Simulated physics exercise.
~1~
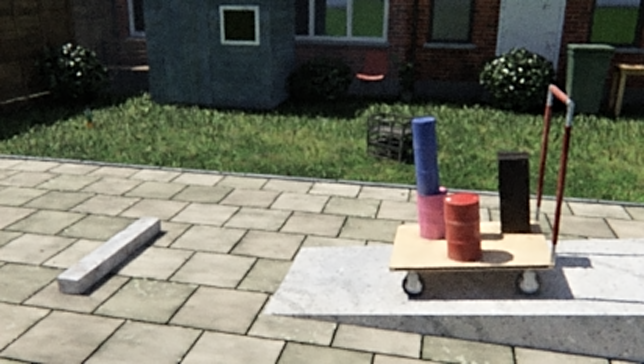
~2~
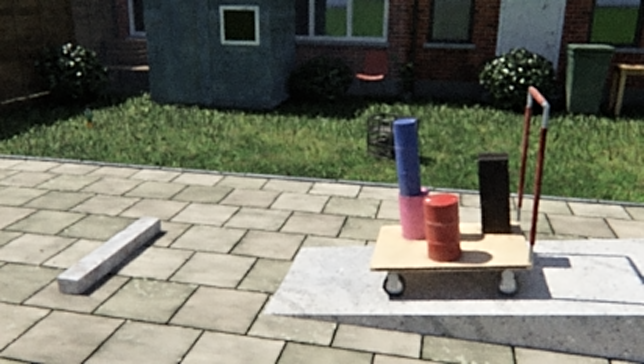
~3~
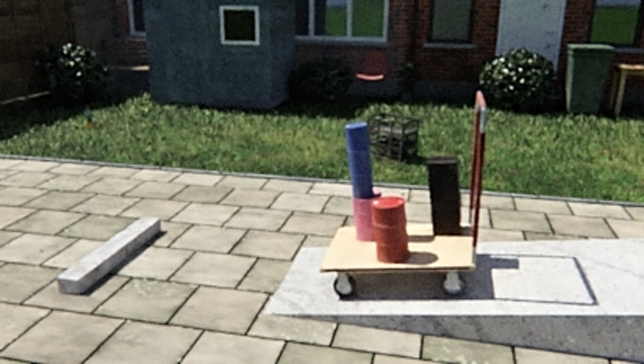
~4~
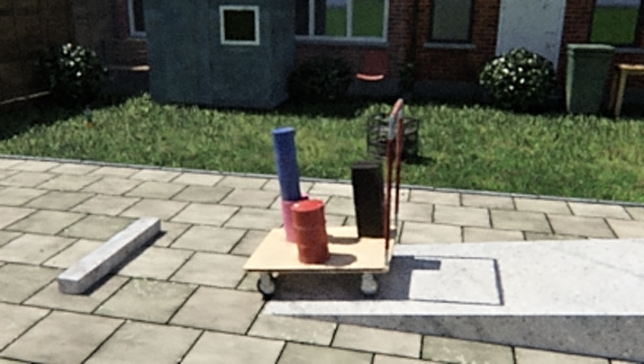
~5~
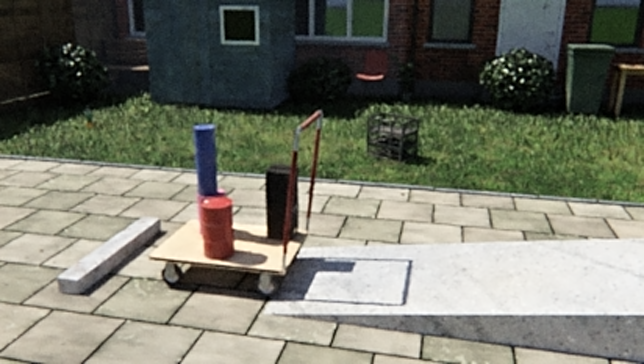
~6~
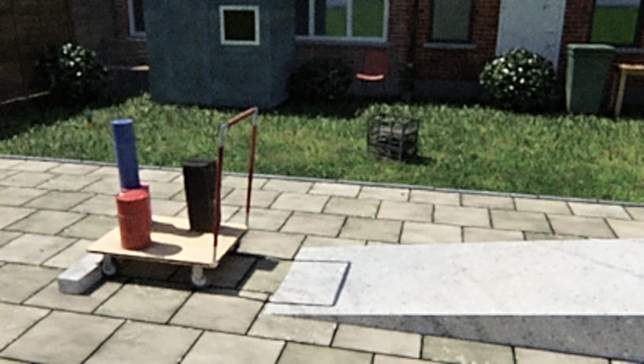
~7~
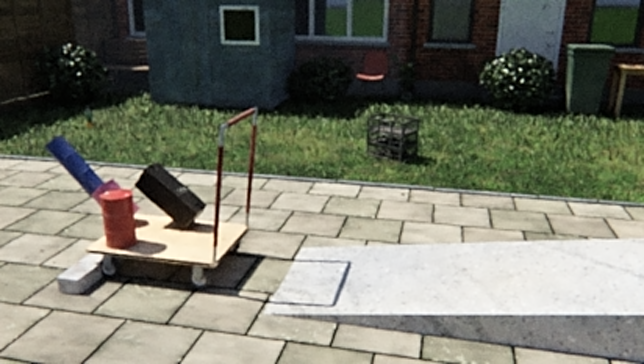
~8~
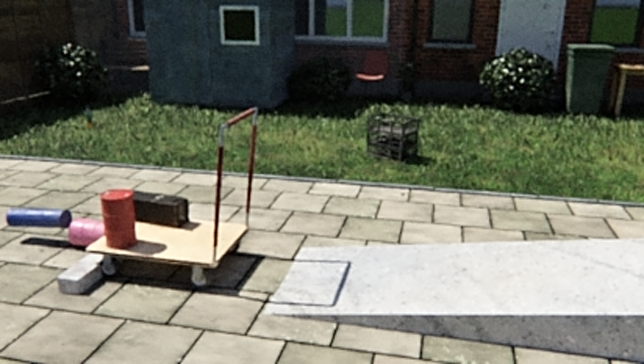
A trolley rolls left to a kerb, toppling the box aboard while two canisters fall off.
